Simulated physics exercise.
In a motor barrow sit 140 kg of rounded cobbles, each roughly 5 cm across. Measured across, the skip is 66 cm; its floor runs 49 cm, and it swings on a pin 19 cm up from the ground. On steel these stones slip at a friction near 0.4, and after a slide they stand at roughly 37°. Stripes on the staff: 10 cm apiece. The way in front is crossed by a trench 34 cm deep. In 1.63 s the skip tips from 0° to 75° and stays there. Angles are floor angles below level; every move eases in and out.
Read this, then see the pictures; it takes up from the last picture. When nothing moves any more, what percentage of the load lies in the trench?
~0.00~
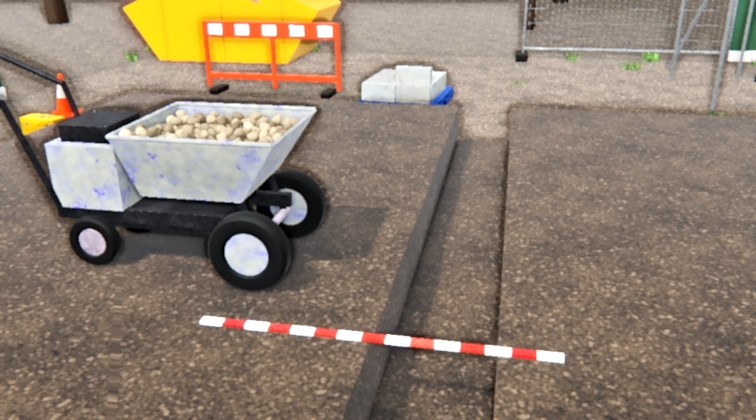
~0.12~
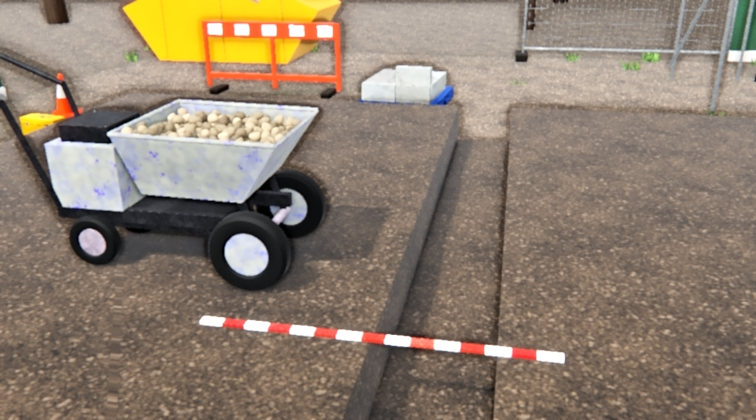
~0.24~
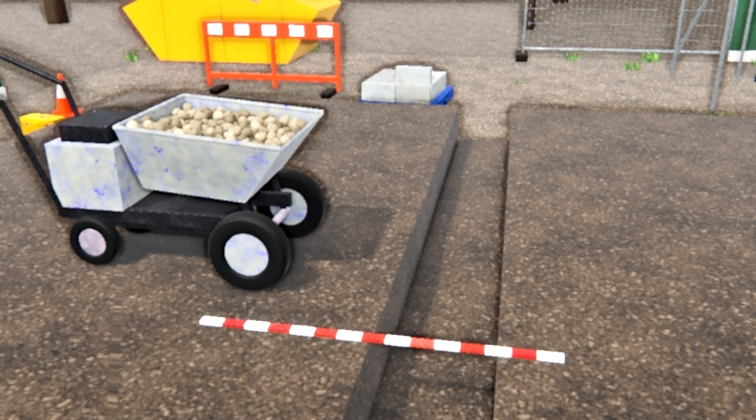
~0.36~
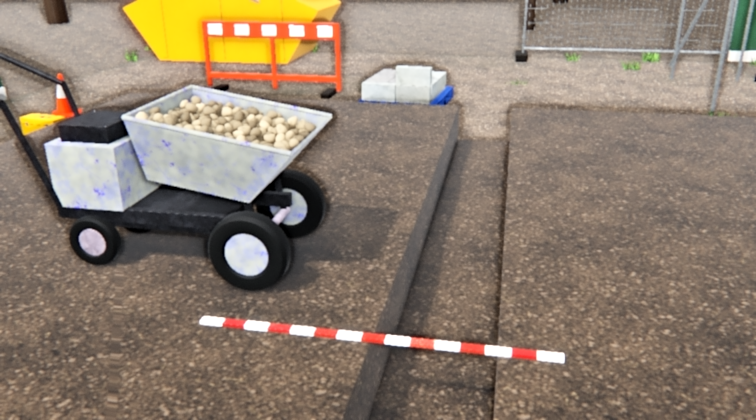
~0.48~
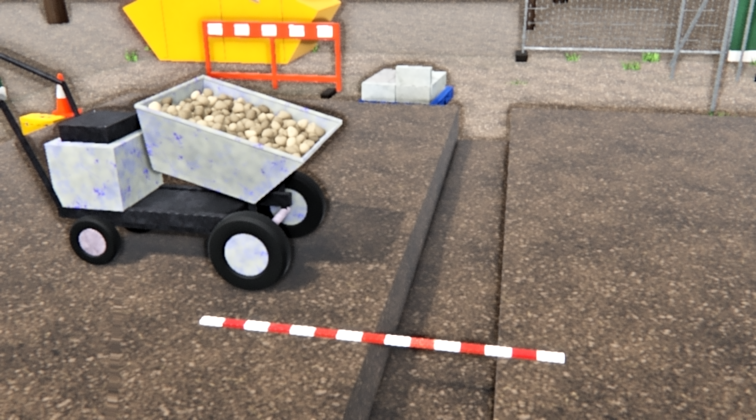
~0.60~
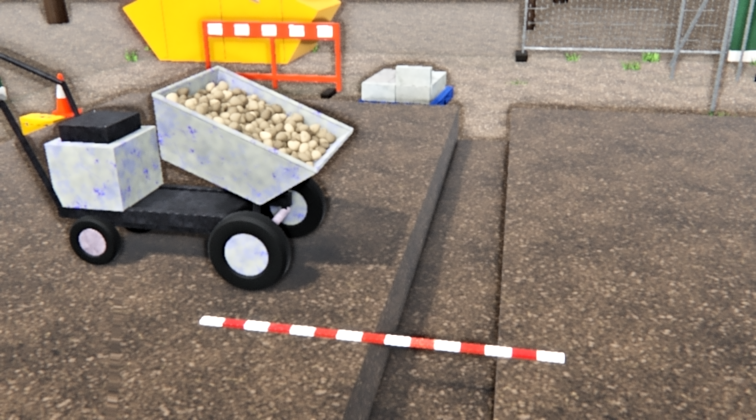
99 %.
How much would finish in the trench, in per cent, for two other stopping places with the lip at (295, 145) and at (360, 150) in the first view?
First place: Near 100%; second place: Near 75%.
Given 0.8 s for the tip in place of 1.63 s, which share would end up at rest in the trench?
100 %.
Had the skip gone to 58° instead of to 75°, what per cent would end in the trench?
With that change, near 45 per cent.
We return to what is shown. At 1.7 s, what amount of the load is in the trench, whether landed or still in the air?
Some 50 per cent of the load by that point.
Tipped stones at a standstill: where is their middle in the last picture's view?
Roughly at (443, 322).
After 1.2 s the floor is at 63°; 99 % in the skip, 1 % short of the trench; the foremost stones are at (390, 228).
After 1.7 s the floor is at 75°; 47 % in the skip, 3 % short of the trench, 50 % in the trench; the foremost stones are at (494, 329).
After 2.1 s the floor is at 75°; 22 % in the skip, 2 % short of the trench, 76 % in the trench; the foremost stones are at (494, 327).
After 4.0 s the floor is at 75°; 0 % in the skip, 1 % short of the trench, 99 % in the trench; the foremost stones are at (494, 329).
